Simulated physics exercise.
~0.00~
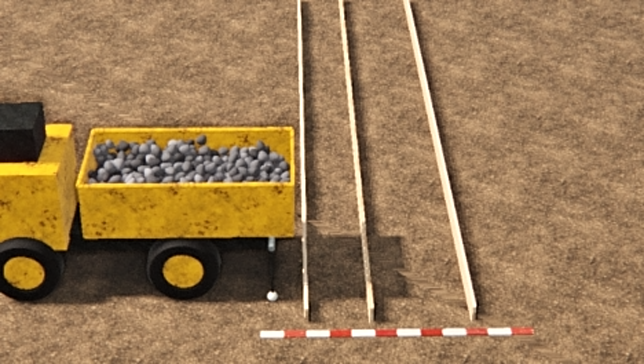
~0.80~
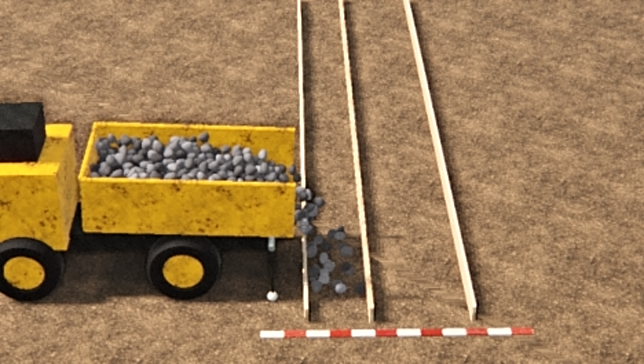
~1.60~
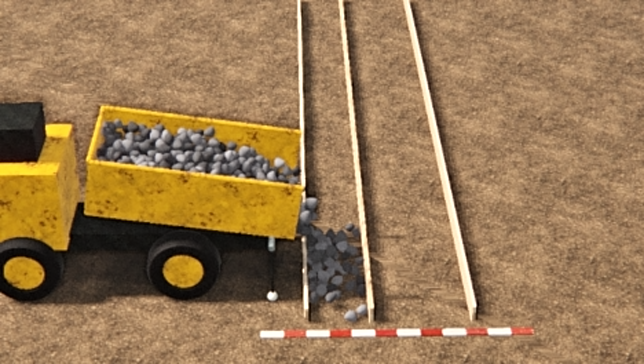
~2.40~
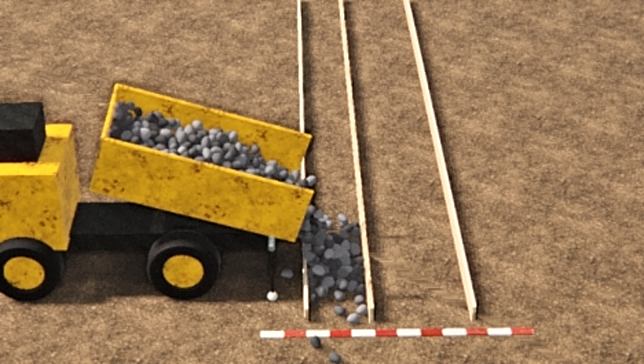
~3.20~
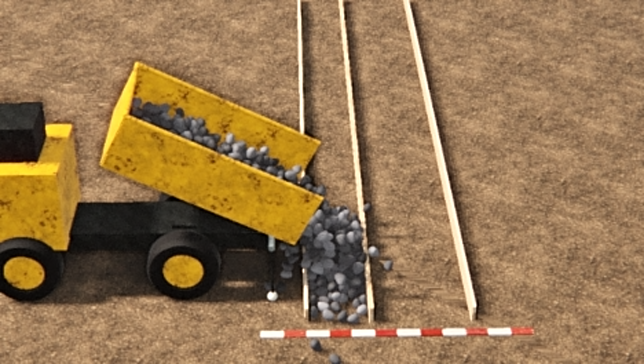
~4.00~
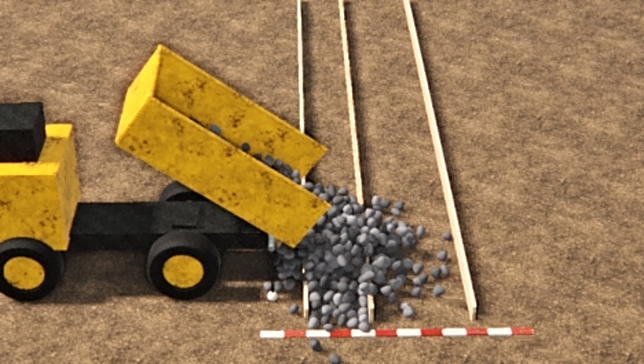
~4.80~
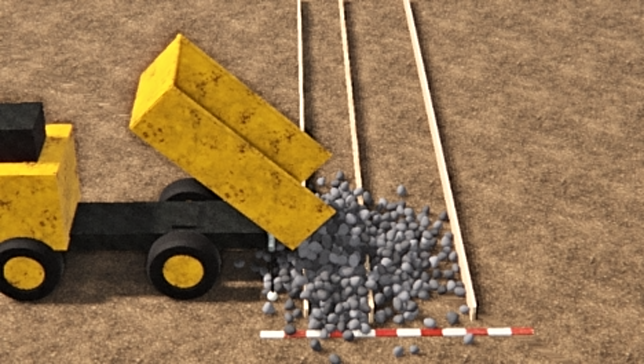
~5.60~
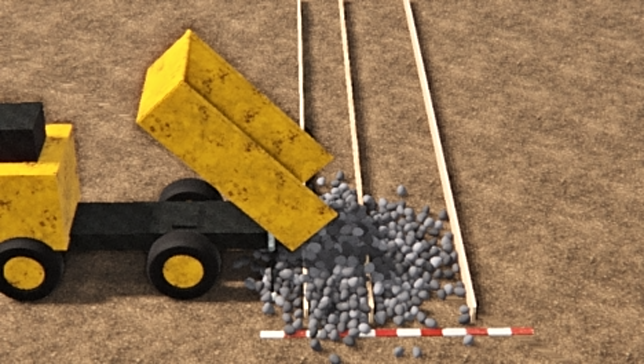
A yellow dump truck tilted its bed steeply, and rounded grey stones slid out to the right onto the brown ground, spilling over two of the three planks and piling up behind the truck until the bed, still raised, looked empty.
